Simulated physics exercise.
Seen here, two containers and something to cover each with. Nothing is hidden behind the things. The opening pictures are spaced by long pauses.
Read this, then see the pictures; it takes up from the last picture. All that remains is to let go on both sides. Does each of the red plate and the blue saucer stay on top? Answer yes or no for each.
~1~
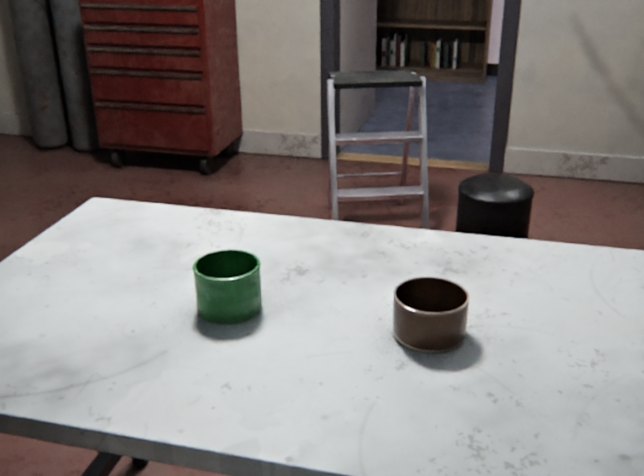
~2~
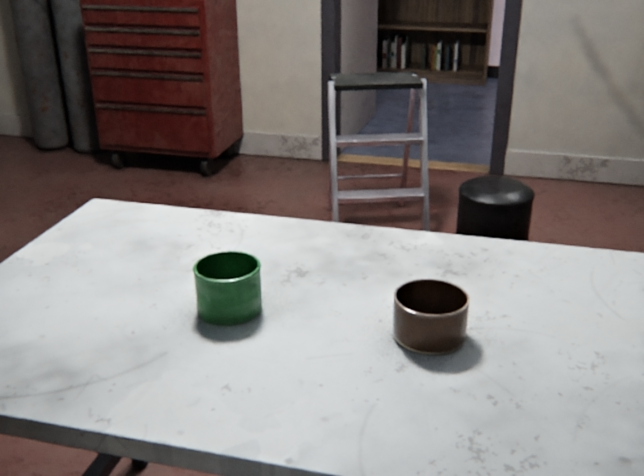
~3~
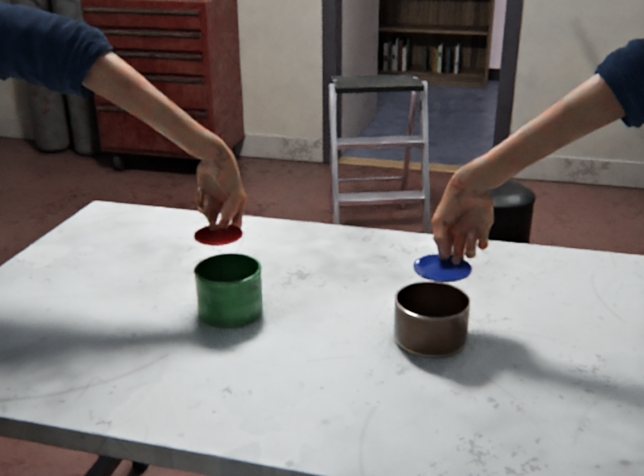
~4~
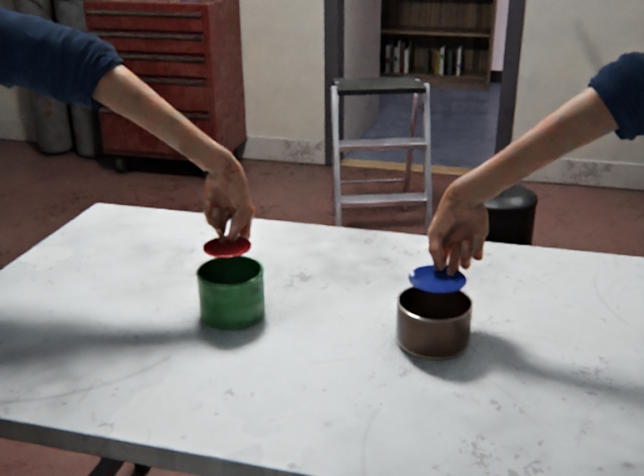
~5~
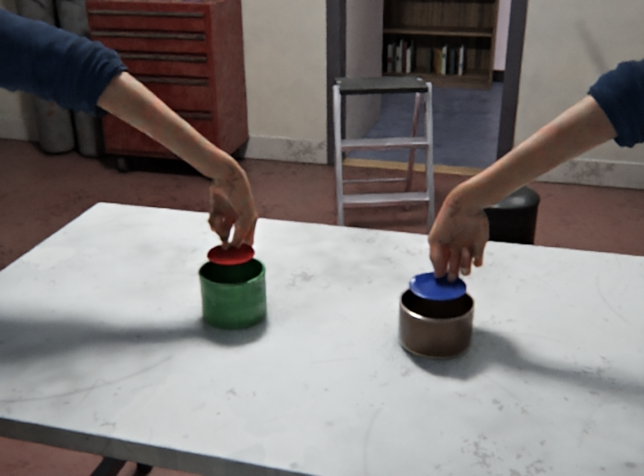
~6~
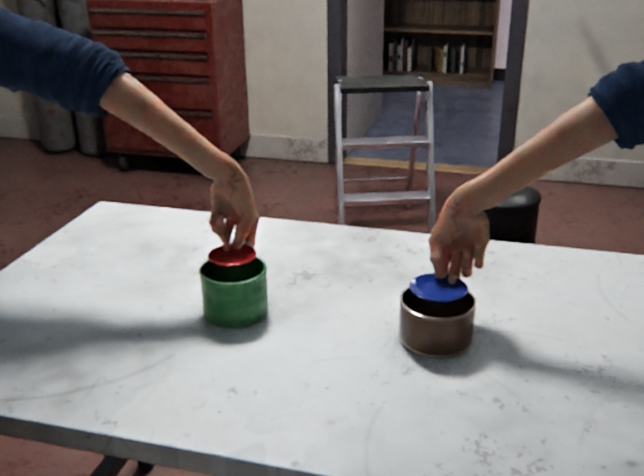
Red plate - no; blue saucer - no.
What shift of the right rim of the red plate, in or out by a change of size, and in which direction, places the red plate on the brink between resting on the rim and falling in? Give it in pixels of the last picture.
Rightward, near 8 pixels.
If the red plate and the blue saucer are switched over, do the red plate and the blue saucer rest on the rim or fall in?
Swapped, the red plate tumbles in and the blue saucer tumbles in.
Then, 0.16 s later than the last frame, red plate dropping near (235, 293); blue saucer dropping near (436, 327).
Then, 0.24 s later than the last frame, red plate fallen near (235, 300); blue saucer fallen near (436, 327).
When it is over, the red plate drops inside, near (236, 307); the blue saucer drops inside, near (436, 332).
